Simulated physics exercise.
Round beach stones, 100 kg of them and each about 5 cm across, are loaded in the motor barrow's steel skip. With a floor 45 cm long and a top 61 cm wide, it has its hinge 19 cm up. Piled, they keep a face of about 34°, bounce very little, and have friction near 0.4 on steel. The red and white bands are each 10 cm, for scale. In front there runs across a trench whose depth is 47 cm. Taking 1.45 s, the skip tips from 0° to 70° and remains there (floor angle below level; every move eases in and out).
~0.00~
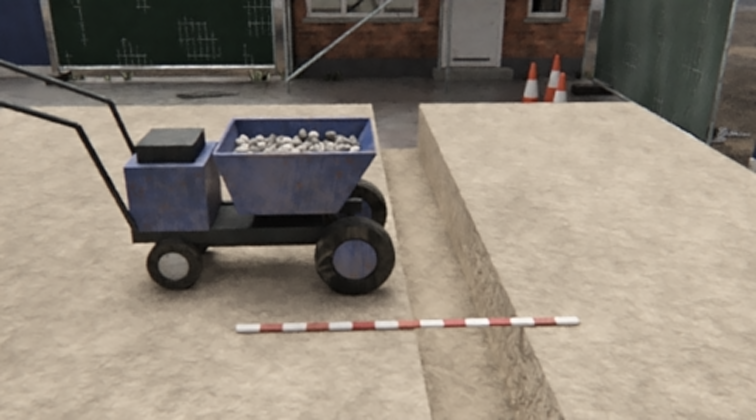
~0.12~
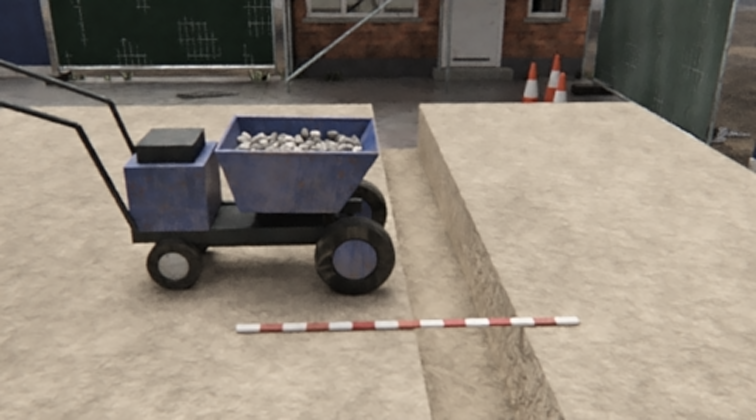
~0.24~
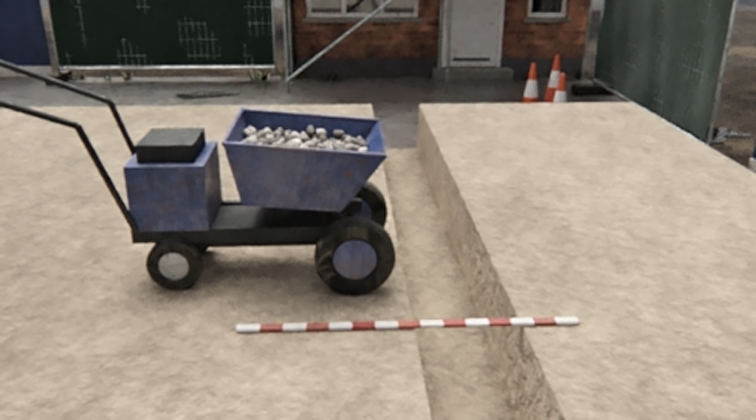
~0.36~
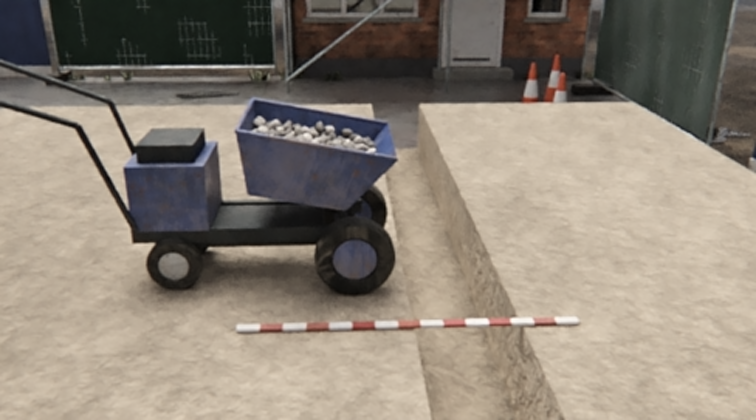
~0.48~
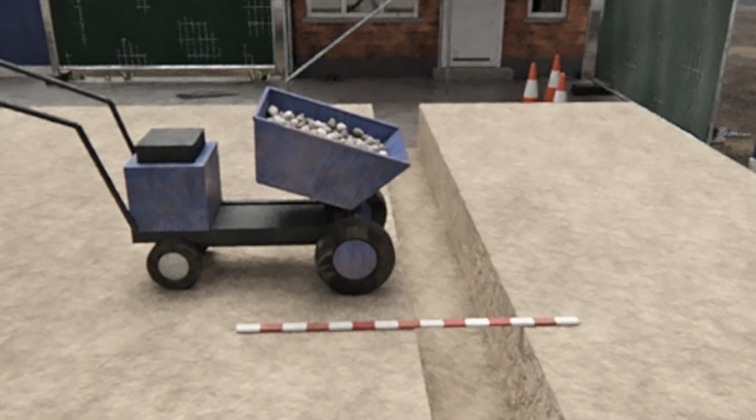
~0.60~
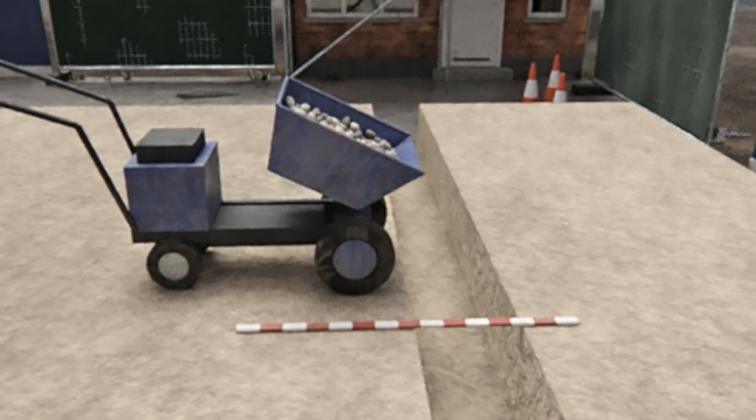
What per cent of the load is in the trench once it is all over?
70 %.
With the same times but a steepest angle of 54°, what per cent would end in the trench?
About 25 per cent would end up in the trench.
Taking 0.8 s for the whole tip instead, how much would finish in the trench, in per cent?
Close to 55 per cent then.
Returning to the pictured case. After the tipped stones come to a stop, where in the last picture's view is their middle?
Somewhere near pixel (474, 327).
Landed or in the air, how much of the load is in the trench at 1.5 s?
By then, around 20 percent.
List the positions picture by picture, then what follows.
Lip at (376, 154), floor tilted 0°, highest stones at (286, 143), in the first frame.
The skip is at 1°, its lip at (379, 154); the top of the load is at (280, 142); the stones move at 0.2 m/s on average, in the second frame.
Lip at (386, 156), floor tilted 5°, highest stones at (272, 138); the stones move at 0.3 m/s on average, in the third frame.
Lip at (397, 159), floor tilted 11°, highest stones at (268, 129); the stones move at 0.4 m/s on average, in the fourth frame.
Lip at (410, 165), floor tilted 18°, highest stones at (278, 118); the stones move at 0.5 m/s on average, in the fifth frame.
The skip is at 26°, its lip at (424, 173); the top of the load is at (292, 109); the stones move at 0.6 m/s on average, in the sixth frame.
After 1.1 s the floor is at 59°; 100 % in the skip; the foremost stones are at (452, 192).
After 1.5 s the floor is at 70°; 64 % in the skip, 19 % in the trench, 17 % past the trench; the foremost stones are at (554, 265).
After 1.9 s the floor is at 70°; 37 % in the skip, 33 % in the trench, 30 % past the trench; the foremost stones are at (604, 257).
After 3.8 s the floor is at 70°; 0 % in the skip, 70 % in the trench, 30 % past the trench; the foremost stones are at (644, 261).
